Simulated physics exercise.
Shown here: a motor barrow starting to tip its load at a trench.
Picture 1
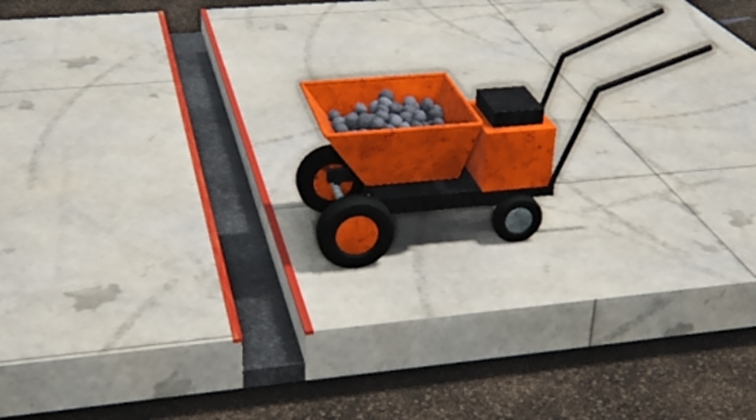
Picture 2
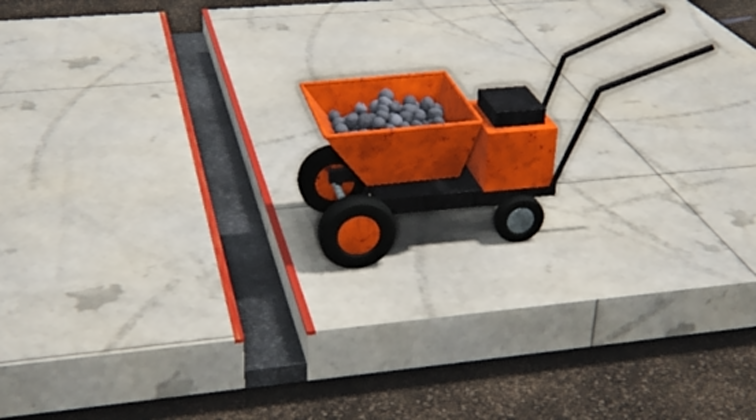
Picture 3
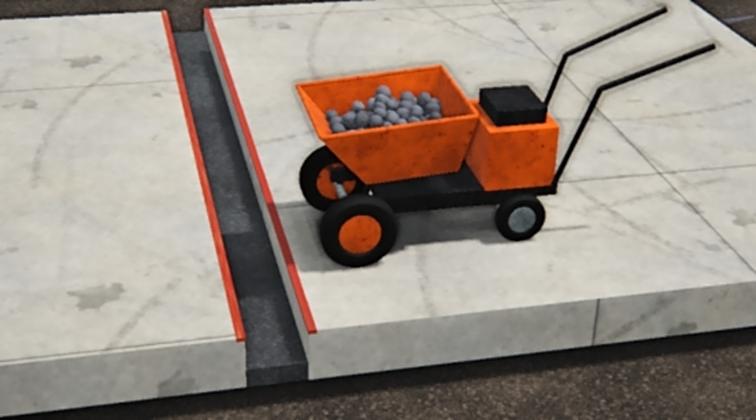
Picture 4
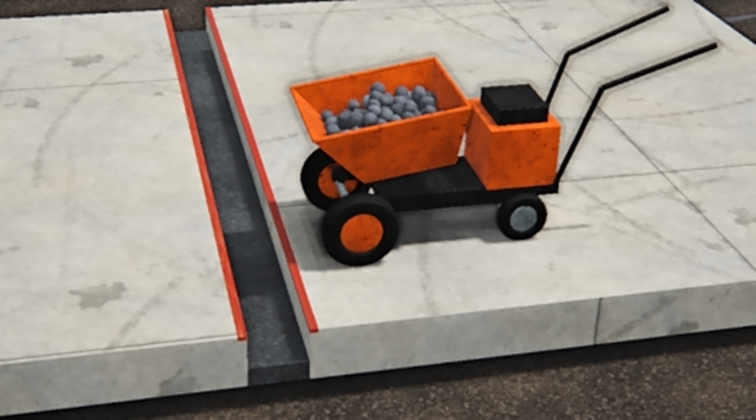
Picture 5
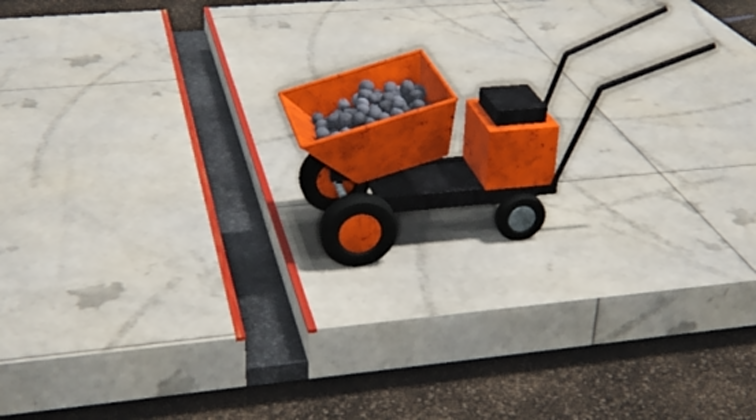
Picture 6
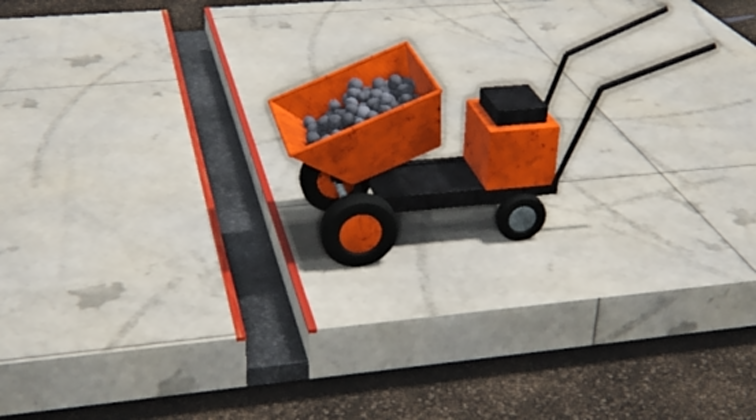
On a pale concrete slab beside a narrow dark trench edged in red, an orange motor barrow stands with its skip level and full of round grey cobbles. The skip begins to tilt slowly toward the trench on the left, then leans clearly, its rear rising while the wheels stay put.
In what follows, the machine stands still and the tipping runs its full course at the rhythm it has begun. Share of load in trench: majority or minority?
Inside: The lesser amount.
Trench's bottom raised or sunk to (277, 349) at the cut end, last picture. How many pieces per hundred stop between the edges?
It works out to some 20 percent.
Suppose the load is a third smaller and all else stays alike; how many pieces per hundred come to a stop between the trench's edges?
30 per cent, roughly.
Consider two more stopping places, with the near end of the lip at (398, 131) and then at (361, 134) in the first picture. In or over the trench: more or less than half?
Initially past the halfway mark, next past the halfway mark.
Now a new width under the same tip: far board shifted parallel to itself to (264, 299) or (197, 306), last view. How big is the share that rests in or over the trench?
The share would be 0 % first and 80 % second.
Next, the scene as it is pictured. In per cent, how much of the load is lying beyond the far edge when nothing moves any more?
Result: Some 75 % of the load.
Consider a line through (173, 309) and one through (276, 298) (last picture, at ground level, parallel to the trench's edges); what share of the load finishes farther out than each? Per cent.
Near 30 % and near 100 %, in that order.
Soon after the last picture, skip tipped steeply; all in the skip.
A little later, skip tipped right over; most in the skip; a stray few in or heaped over the trench; a small part beyond it; a stray few falling.
Later still, skip tipped right over; a small part in the skip; a small part in or heaped over the trench; most beyond it.
By the end, skip tipped right over; about a quarter in or heaped over the trench; most beyond it.
